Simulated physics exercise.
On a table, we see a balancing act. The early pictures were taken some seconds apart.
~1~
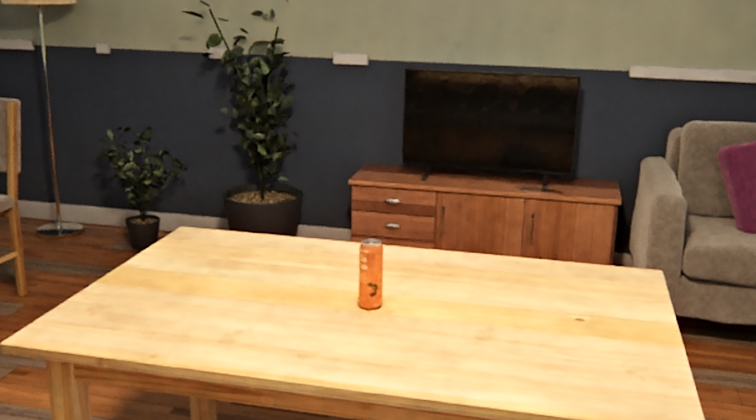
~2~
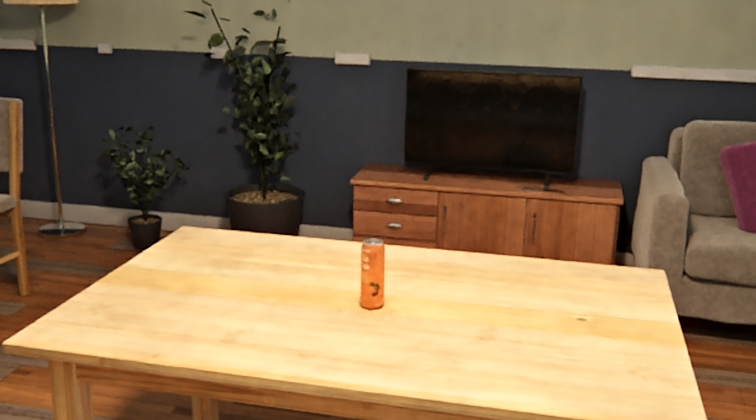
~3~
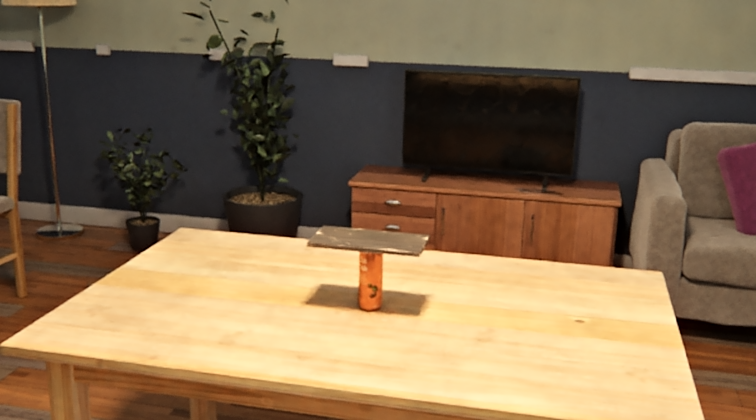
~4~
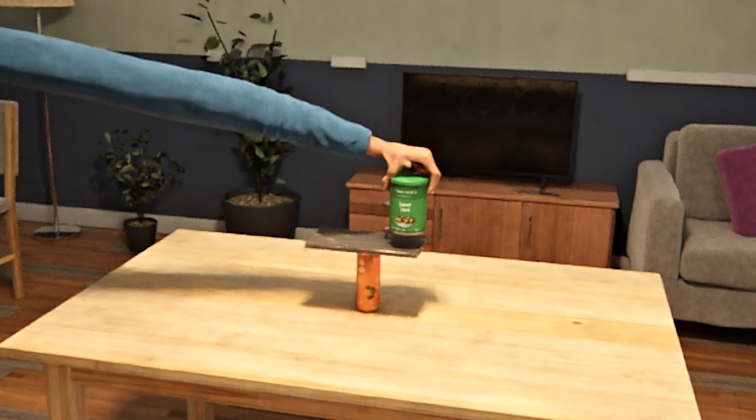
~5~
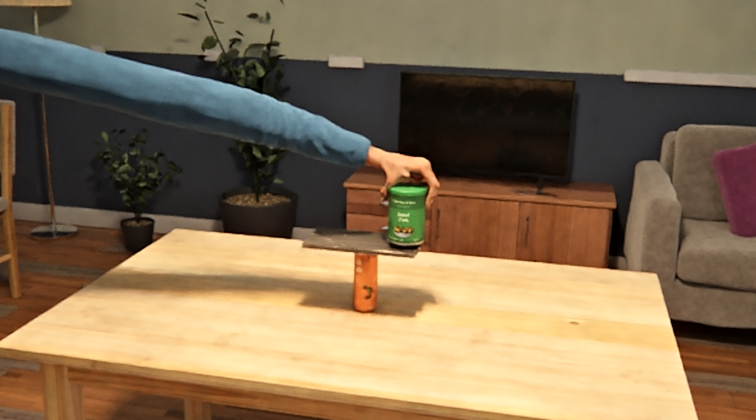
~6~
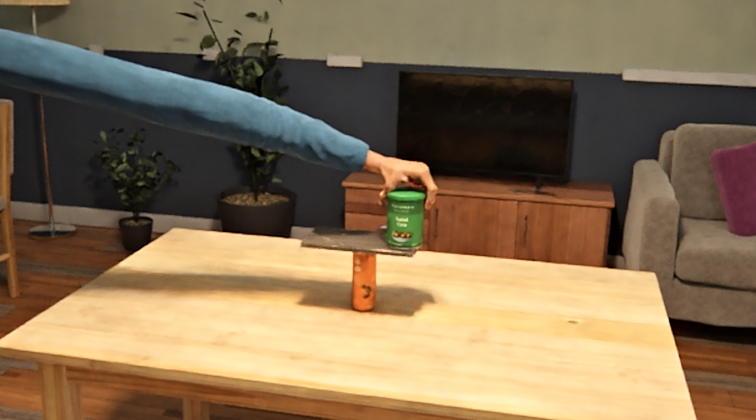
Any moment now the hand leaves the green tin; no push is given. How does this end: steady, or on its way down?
Falls down.
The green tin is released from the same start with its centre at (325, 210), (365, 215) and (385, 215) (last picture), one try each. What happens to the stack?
Try one: Collapse; try two: Stable; try three: Collapse.
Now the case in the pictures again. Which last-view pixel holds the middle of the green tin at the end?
It finishes at about (455, 306).
Then, 0.30 s after the last picture, green tin now fallen; black board tipped 51° from how it was.
Then, 0.50 s after the last picture, black board now fallen.
Then, 0.70 s after the last picture, things are still on the move.
At rest, fallen, black board and green tin; orange can in place. Seen from the same camera at the end, green tin near (455, 306). The stack loses its balance.
